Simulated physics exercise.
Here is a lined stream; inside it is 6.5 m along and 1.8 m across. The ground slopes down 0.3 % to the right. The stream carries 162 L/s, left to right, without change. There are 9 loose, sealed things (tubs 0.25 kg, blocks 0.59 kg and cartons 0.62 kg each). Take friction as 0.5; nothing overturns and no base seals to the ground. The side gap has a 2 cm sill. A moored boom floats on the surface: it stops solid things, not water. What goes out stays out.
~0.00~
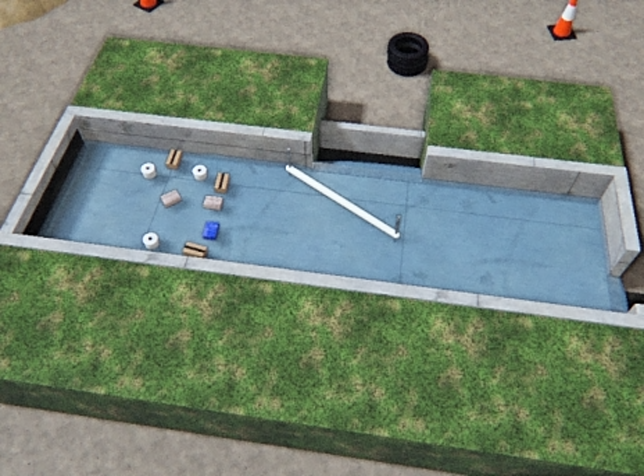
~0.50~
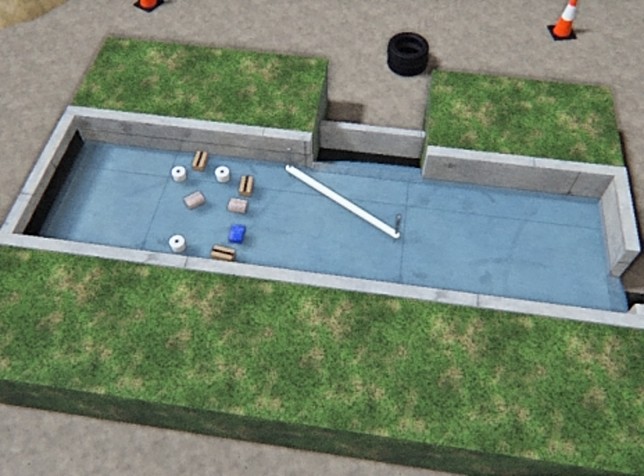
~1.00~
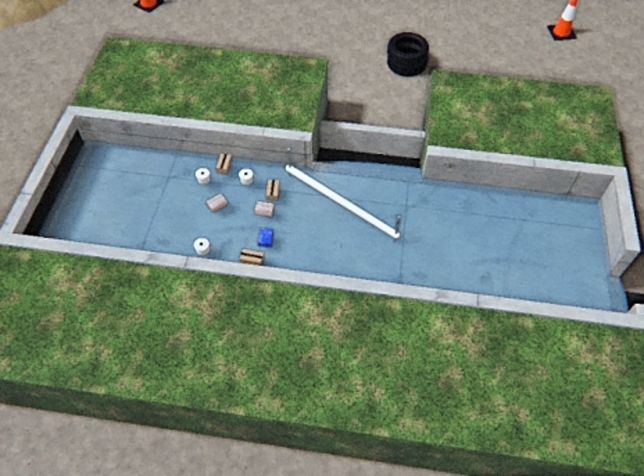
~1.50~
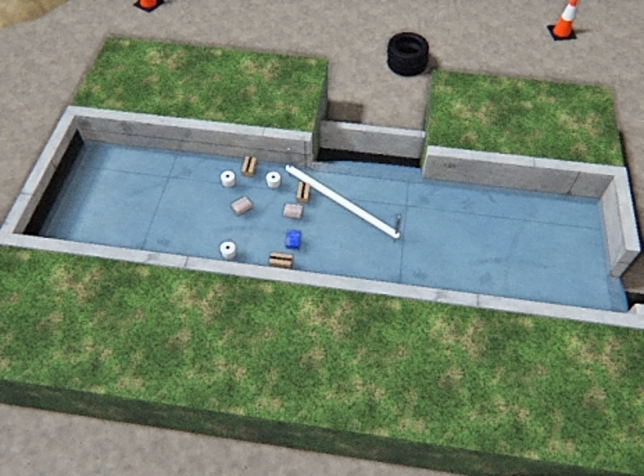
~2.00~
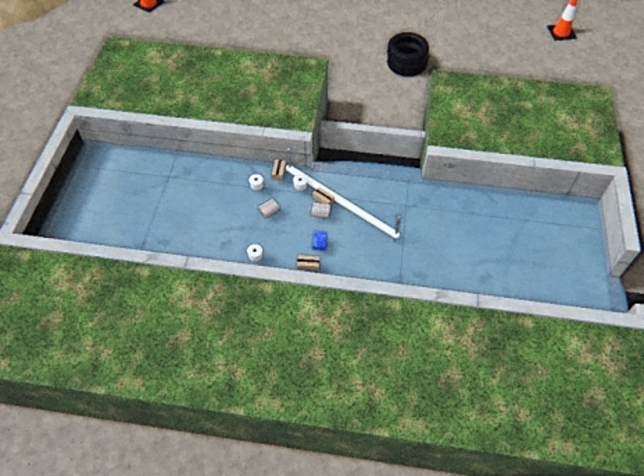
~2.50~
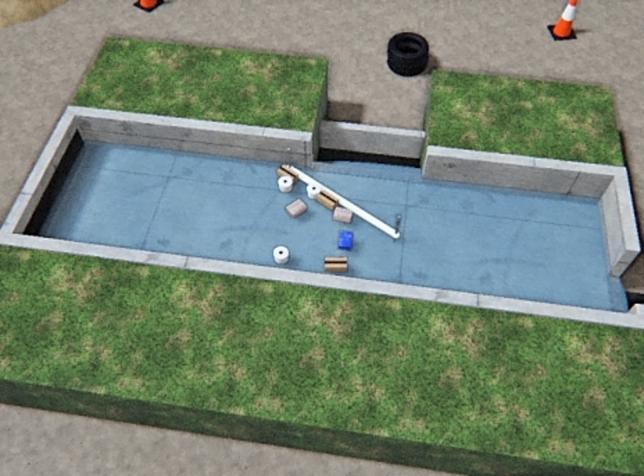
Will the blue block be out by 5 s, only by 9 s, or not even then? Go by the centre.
It leaves after the second time or never.
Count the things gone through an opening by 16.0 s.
3 of them.
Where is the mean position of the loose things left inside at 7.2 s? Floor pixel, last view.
Near (393, 239).
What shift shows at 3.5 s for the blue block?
Roughly 200 cm by then.
After 3.5 s the blue block is near (385, 238), 2.0 m from its start, afloat; 0 of 9 are out; 9 afloat.
After 7.2 s the blue block is near (464, 244), 2.9 m from its start, afloat; 0 of 9 are out; 9 afloat.
After 12.0 s the blue block is near (600, 284), 4.3 m from its start, afloat; 1 of 9 are out; 8 afloat.
After 16.0 s the blue block has gone out (at 12.4 s); 3 of 9 are out; 6 afloat.
